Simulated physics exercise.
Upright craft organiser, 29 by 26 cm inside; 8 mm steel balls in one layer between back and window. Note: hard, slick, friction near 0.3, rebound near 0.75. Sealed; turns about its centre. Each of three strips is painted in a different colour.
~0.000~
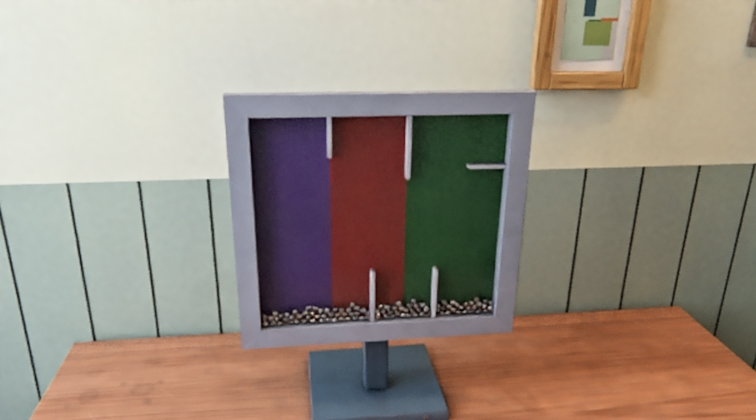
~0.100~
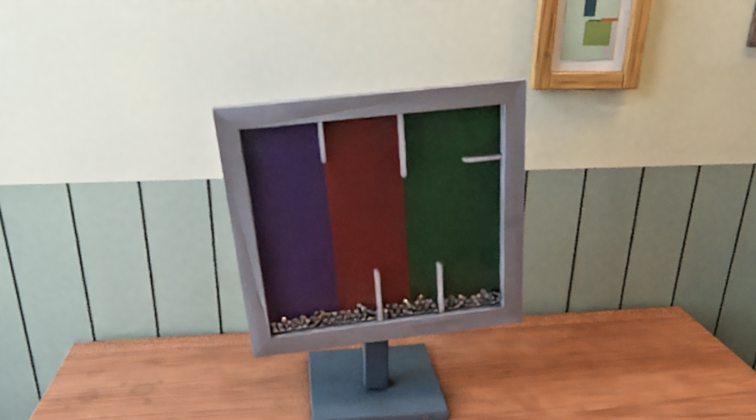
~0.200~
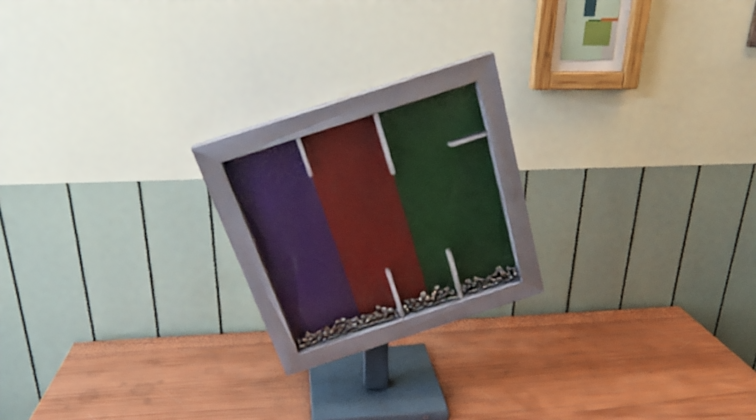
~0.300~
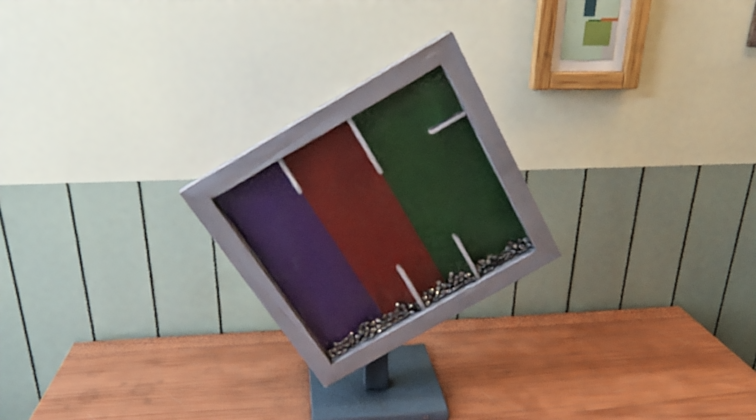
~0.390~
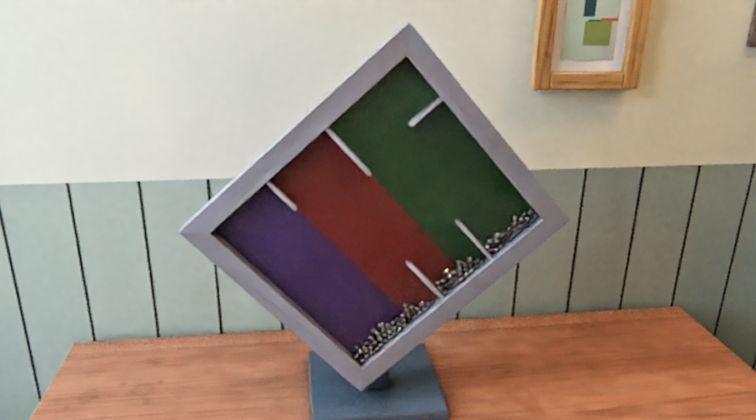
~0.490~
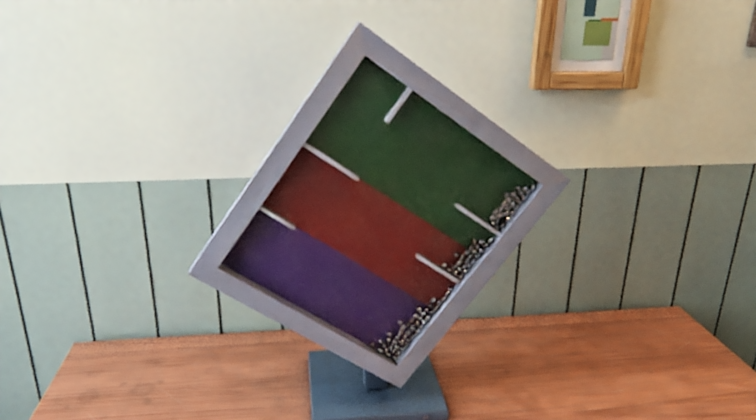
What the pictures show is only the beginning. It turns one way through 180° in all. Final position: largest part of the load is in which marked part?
Marked purple.
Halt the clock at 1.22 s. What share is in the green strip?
Roughly 20 per cent.
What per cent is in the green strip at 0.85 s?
Share: Some 30 per cent.
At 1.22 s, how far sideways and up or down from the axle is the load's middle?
Right: About 1 cm; below: About 11 cm.
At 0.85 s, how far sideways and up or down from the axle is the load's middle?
Position estimate: Right 11 cm, below 1 cm.
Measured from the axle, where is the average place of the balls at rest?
It lies close to 5 centimetres right and 12 centimetres below.
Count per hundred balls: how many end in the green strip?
Share at rest: Approx. 20 %.
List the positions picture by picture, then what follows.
Level; about 100 balls; balls' middle (380, 312); highest (413, 300); red (368, 222), purple (293, 225), green (453, 219), in the first frame.
Turned 5° anticlockwise; balls' middle (388, 311); highest (483, 291), in the second frame.
Turned 17° anticlockwise; balls' middle (407, 306); highest (499, 269); wall ends (311, 174), (392, 172), (451, 144), (388, 271), (449, 252), in the third frame.
Turned 30° anticlockwise; balls' middle (427, 298); highest (525, 240), in the fourth frame.
Turned 42° anticlockwise; balls' middle (439, 289); highest (530, 212), in the fifth frame.
Turned 55° anticlockwise; balls' middle (450, 279); highest (533, 187); red (373, 231), purple (331, 287), green (425, 162), in the sixth frame.
After 0.85 s, it stands 101° anticlockwise; the balls' middle is 11 cm right of and 1 cm below the centre; red 25 %, purple 45 %, green 30 %.
After 1.22 s, it stands 150° anticlockwise; the balls' middle is 1 cm right of and 11 cm below the centre; red 30 %, purple 55 %, green 20 %.
After 1.53 s, it stands 180° anticlockwise; the balls' middle is 5 cm right of and 12 cm below the centre; red 30 %, purple 55 %, green 20 %.
Settled by 2.1 s, it stands 180° anticlockwise; red 30 %, purple 55 %, green 20 %.
